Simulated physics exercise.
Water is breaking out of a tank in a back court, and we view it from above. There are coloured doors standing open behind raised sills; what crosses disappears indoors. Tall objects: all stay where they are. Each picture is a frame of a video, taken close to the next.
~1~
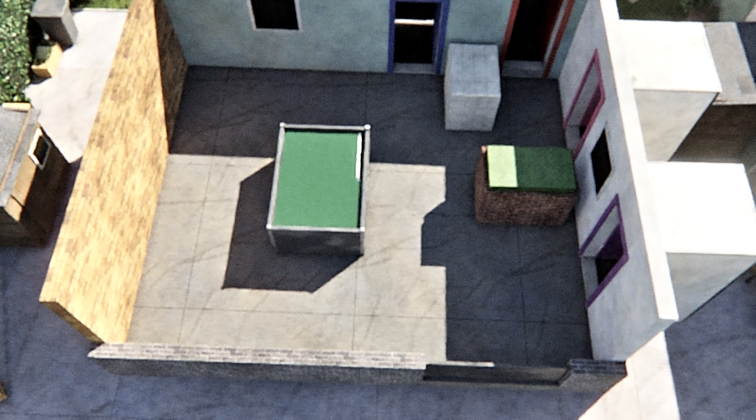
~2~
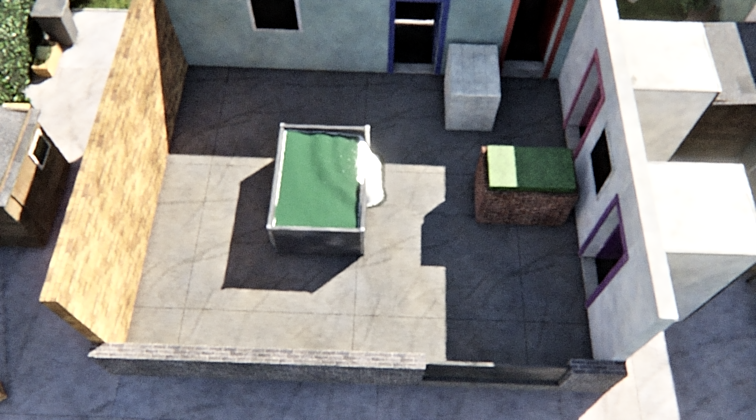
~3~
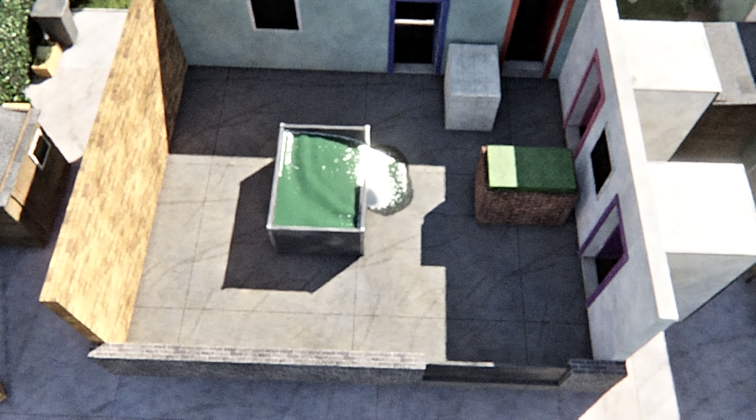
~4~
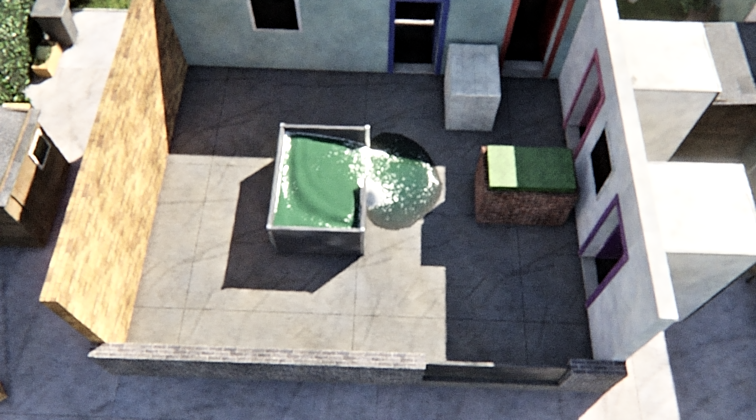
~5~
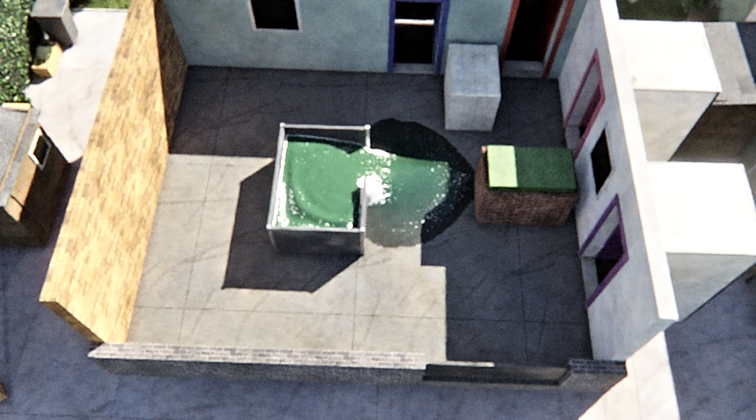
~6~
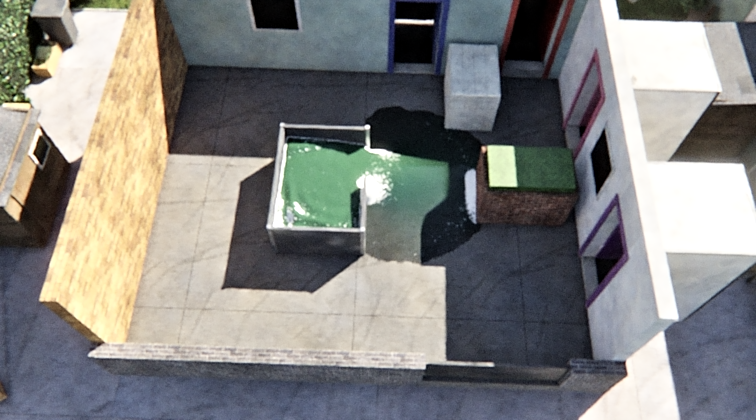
The footage shows a walled court from above, where green water in an open tank lies still, then bursts out through the right side and spreads across the paving, reaching a grass-topped brick block and a pale box.
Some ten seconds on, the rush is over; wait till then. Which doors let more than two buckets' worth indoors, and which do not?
The blue door lets more through; the purple door lets more through; the red door does not; the pink door lets more through.
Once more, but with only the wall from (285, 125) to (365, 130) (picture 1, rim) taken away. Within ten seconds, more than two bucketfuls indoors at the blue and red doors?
Blue door: Above the limit; red door: Below the limit.
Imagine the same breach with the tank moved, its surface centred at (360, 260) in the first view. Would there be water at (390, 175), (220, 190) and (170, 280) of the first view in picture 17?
Check in sequence: Still parched, still parched, still parched.
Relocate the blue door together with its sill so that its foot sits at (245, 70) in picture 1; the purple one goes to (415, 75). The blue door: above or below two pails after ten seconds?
As it turns out, blue stays within bounds.
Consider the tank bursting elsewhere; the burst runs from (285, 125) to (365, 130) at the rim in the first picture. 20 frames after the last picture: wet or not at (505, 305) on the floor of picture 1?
Answer: Not flooded.
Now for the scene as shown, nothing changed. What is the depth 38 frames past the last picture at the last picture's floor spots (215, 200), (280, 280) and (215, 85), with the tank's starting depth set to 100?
About 0, 0, 0 %.
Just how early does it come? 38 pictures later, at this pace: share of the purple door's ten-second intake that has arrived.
It works out at roughly 55 percent of the ten-second total.
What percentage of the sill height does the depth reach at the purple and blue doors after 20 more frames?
120 and 180 %, in that order.
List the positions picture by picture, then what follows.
The open tank at (321, 178) is whole and still, in the first frame.
The front is at (376, 204), out from the gap at (365, 171), in the second frame.
The front is at (404, 202), out from the gap at (365, 172), in the third frame.
Water pours out at (365, 173) and has run to (435, 195), in the fourth frame.
Water pours out at (365, 173) and has run to (471, 175), in the fifth frame.
The front is at a hidden place, out from the gap at (365, 173), in the sixth frame.
A moment on, water covers 25 % of the floor; the blue door not reached, the purple door not reached, the red door not reached, the pink door under two buckets in.
Next, water covers 35 % of the floor; the blue door over two buckets in, the purple door wet at the sill, nothing in, the red door wet at the sill, nothing in, the pink door over two buckets in.
Then, water covers 45 % of the floor; the blue door far over two buckets in, the purple door wet at the sill, nothing in, the red door wet at the sill, nothing in, the pink door far over two buckets in.
Later, water covers 55 % of the floor; the blue door far over two buckets in, the purple door over two buckets in, the red door wet at the sill, nothing in, the pink door far over two buckets in.
In the end, water covers 85 % of the floor; the blue door far over two buckets in, the purple door over two buckets in, the red door wet at the sill, nothing in, the pink door far over two buckets in.
